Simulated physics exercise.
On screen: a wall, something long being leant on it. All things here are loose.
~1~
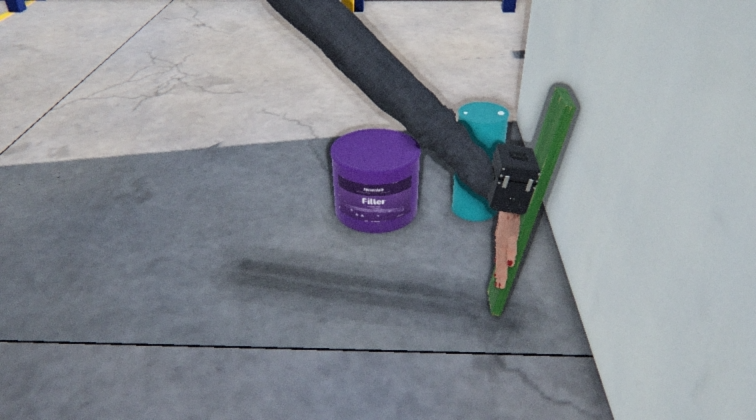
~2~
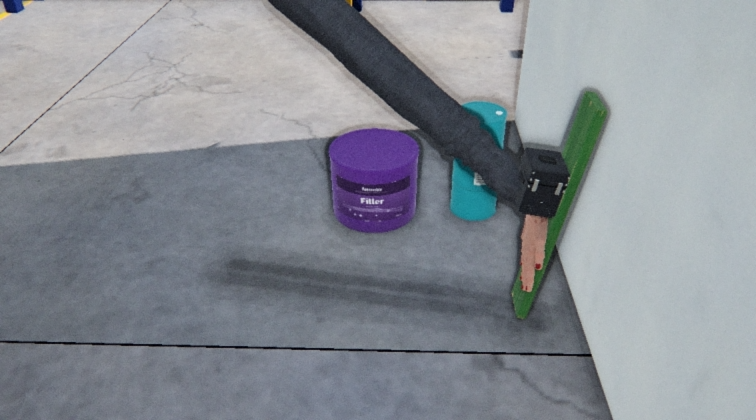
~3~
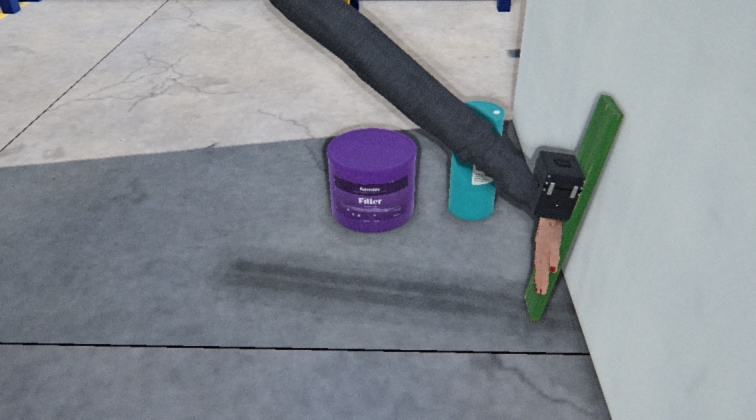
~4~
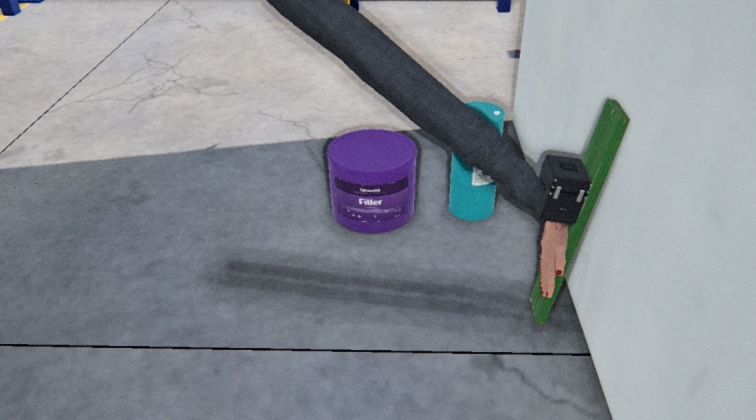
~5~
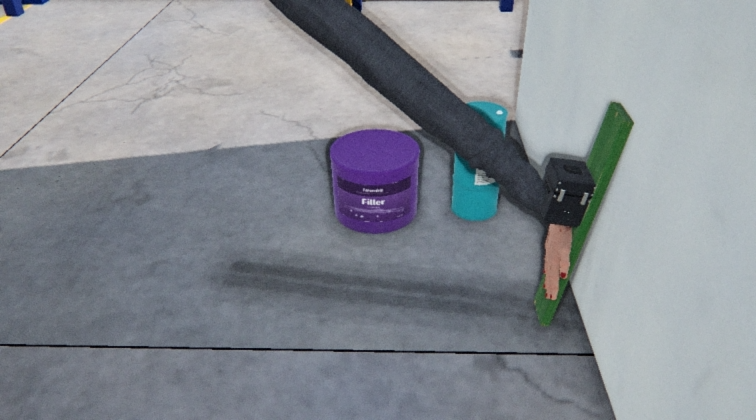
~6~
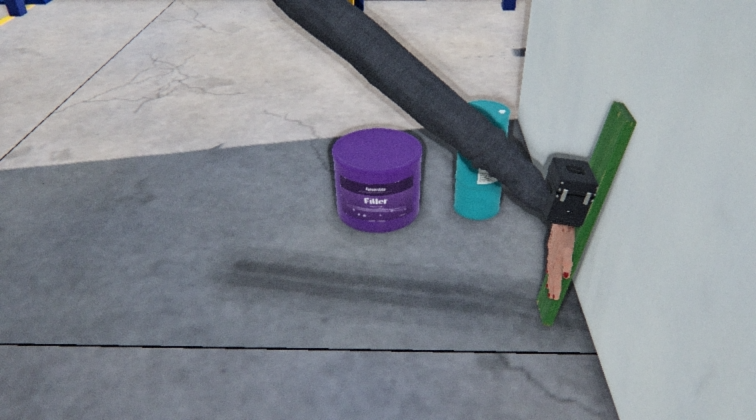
A dark-sleeved arm moves a green plank slightly right and props it against the pale wall.
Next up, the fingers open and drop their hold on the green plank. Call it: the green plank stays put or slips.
Stays put.
Then, 0.20 s on from there, no change.
Then, 0.50 s on from there, green plank resting near (580, 224).
In the end, all 3 unmoved. At the end, from the last picture's camera, green plank near (580, 224). The plank holds.
